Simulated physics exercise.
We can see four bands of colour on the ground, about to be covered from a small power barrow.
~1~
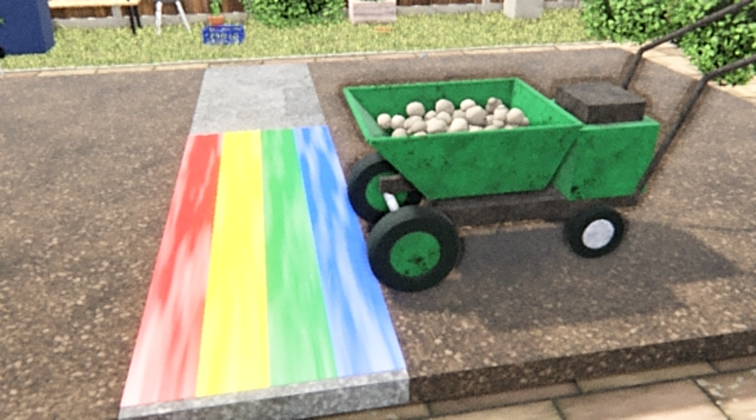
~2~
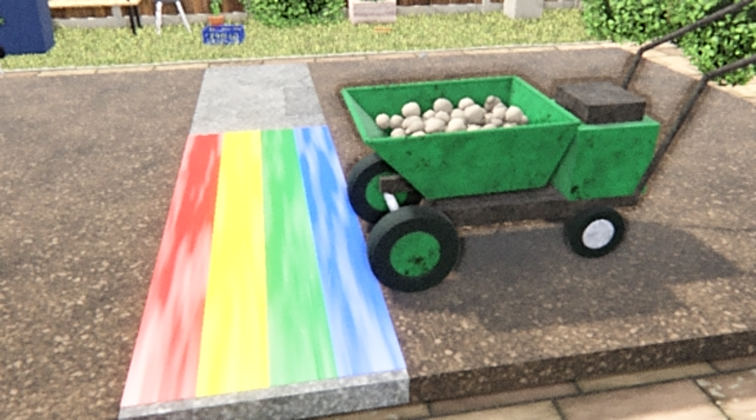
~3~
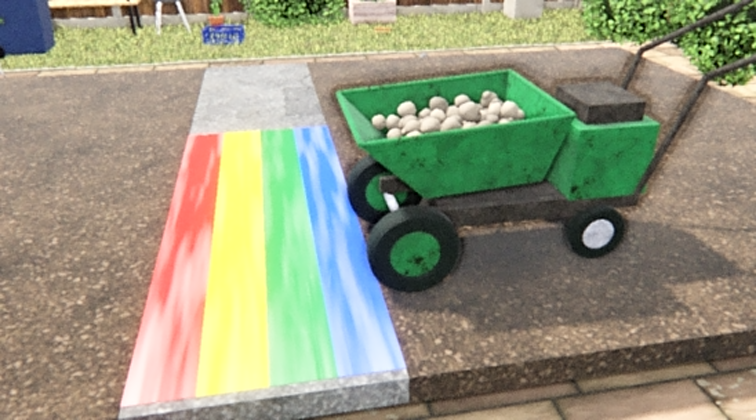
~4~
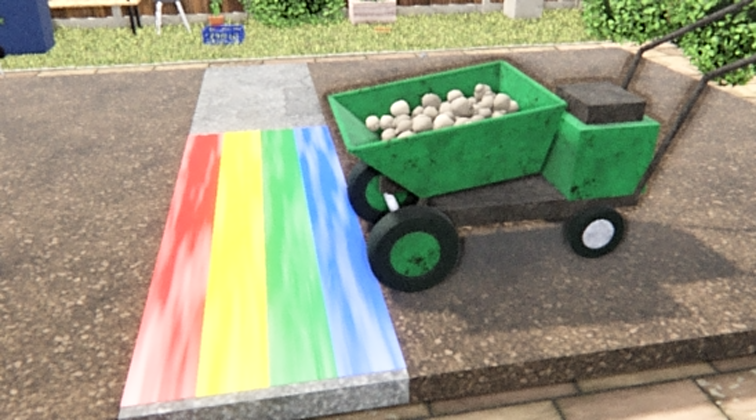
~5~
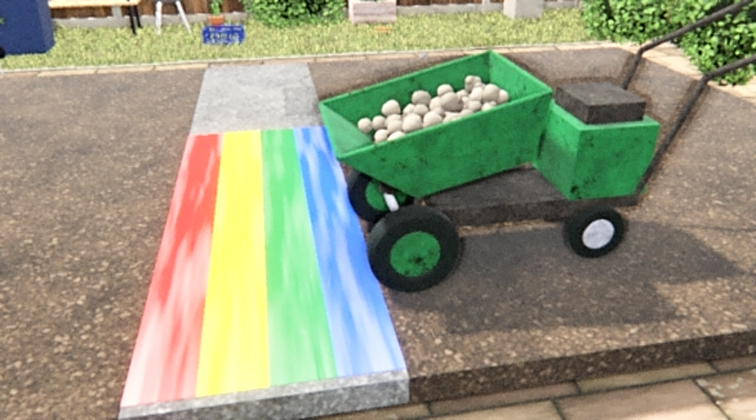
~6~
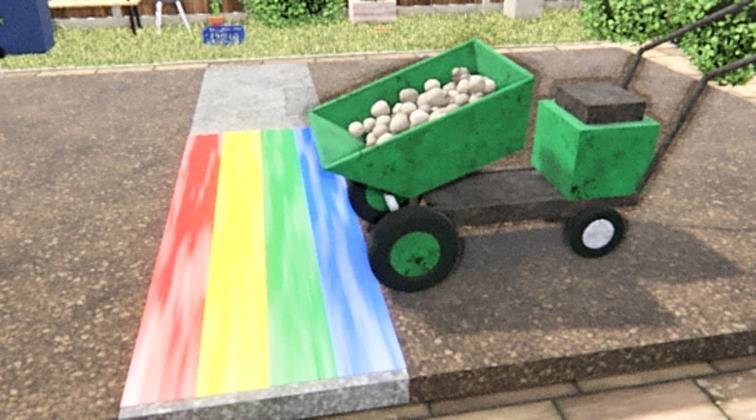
On a paved patch beside some grass, a small green barrow loaded with round stones stood next to red, yellow, green and blue stripes, and its skip gradually tilted forward to the left.
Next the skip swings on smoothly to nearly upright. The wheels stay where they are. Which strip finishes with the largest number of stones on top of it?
The yellow strip.
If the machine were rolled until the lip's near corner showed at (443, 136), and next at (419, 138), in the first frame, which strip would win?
First place: The green one; second place: That green strip.
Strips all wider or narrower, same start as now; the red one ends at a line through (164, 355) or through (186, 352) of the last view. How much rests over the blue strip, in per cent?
Roughly 0 % and 0 %.
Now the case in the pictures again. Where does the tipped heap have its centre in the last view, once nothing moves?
Somewhere around (228, 263) in the final view.
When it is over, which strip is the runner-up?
Second place goes to red.
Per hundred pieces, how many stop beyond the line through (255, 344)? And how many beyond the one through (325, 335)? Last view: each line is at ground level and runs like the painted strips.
Respectively 60 and 80 percent.
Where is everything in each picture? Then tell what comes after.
The first frame shows lip of the skip (370, 142), level; top of the load (461, 128), river pebbles; blue strip (361, 325); green strip (299, 333); yellow strip (235, 341); red strip (168, 349).
The second frame shows lip of the skip (368, 143), tipped barely; top of the load (460, 127).
The third frame shows lip of the skip (361, 146), tipped barely; top of the load (489, 123).
The fourth frame shows lip of the skip (351, 151), tipped a little; top of the load (482, 117).
The fifth frame shows lip of the skip (339, 159), tipped a little; top of the load (472, 110).
The sixth frame shows lip of the skip (326, 170), tipped clearly; top of the load (476, 102); blue strip (361, 325); green strip (299, 333); yellow strip (235, 341); red strip (168, 349).
Just after the last frame, skip tipped steeply; every one in the skip.
A moment on, skip tipped right over; roughly half in the skip; about a tenth over the green strip; roughly a third over the yellow strip; about a tenth over the red strip.
Further on, skip tipped right over; roughly a quarter in the skip; about a tenth over the green strip; roughly half over the yellow strip; roughly a quarter over the red strip; about a tenth off the paint.
When it is over, skip tipped right over; roughly a quarter in the skip; not one over the blue strip; about a tenth over the green strip; roughly half over the yellow strip; roughly a quarter over the red strip; about a tenth off the paint.
